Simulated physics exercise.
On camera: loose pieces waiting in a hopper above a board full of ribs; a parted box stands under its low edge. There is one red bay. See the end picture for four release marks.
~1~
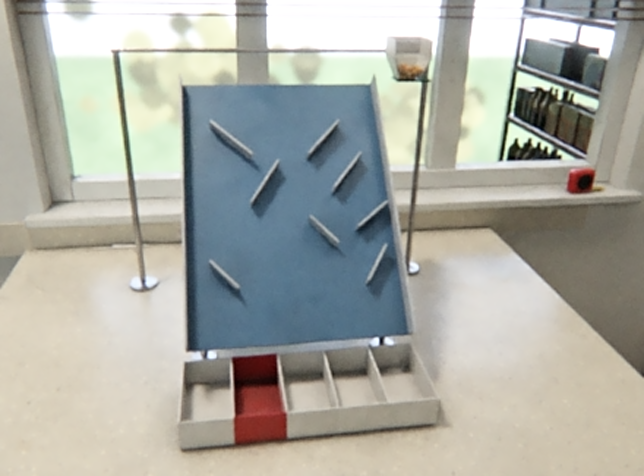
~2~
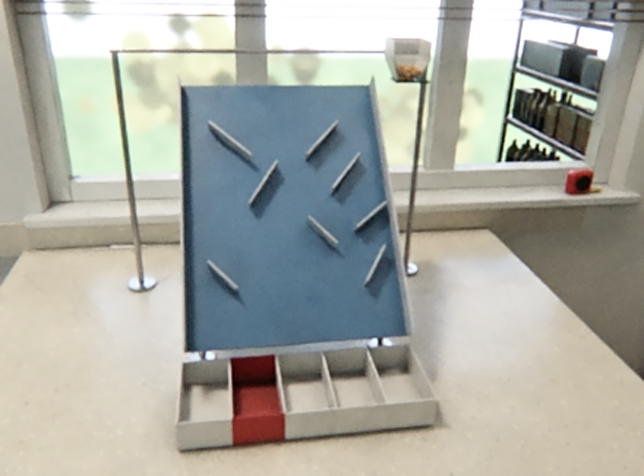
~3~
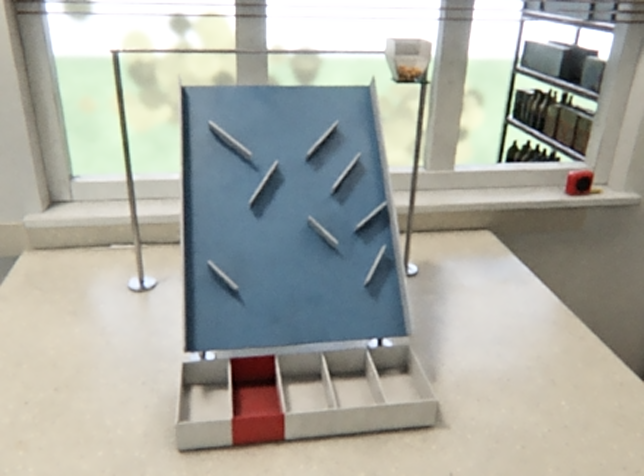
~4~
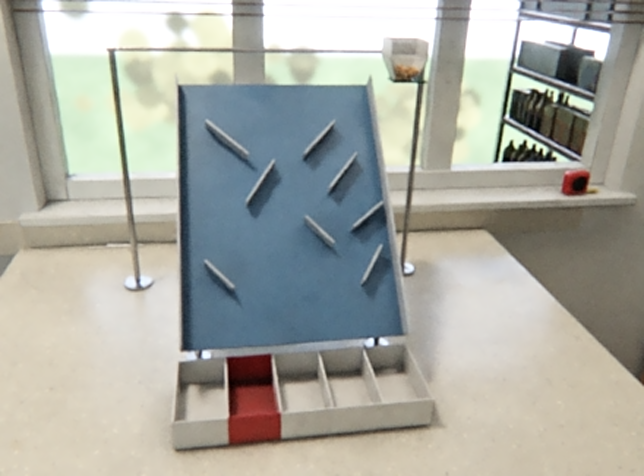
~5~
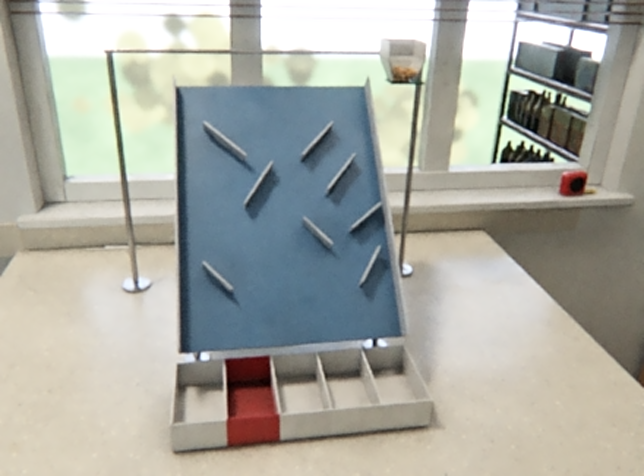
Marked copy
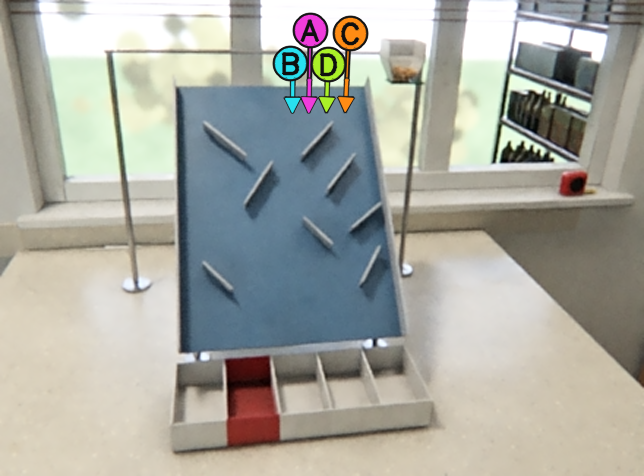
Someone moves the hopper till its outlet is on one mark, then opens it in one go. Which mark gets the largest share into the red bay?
Mark A does it best.
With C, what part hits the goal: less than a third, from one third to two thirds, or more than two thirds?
Mark C gives less than a third.
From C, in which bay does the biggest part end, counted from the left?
It is the fourth one.
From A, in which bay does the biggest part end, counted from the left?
The second from the left.
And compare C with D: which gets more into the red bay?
Here it is mark D.
On the marked copy, mark A meets the board at (308, 107); mark B meets the board at (292, 107); mark C meets the board at (345, 106); mark D meets the board at (326, 106).
If A is chosen, about half in the red bay, about a quarter in other bays, about a quarter outside the box.
If B is chosen, about a third in the red bay, about half in other bays, about a quarter outside the box.
If C is chosen, a small part in the red bay, most in other bays, a small part outside the box.
If D is chosen, about a quarter in the red bay, about half in other bays, a stray few held on the board, about a quarter outside the box.
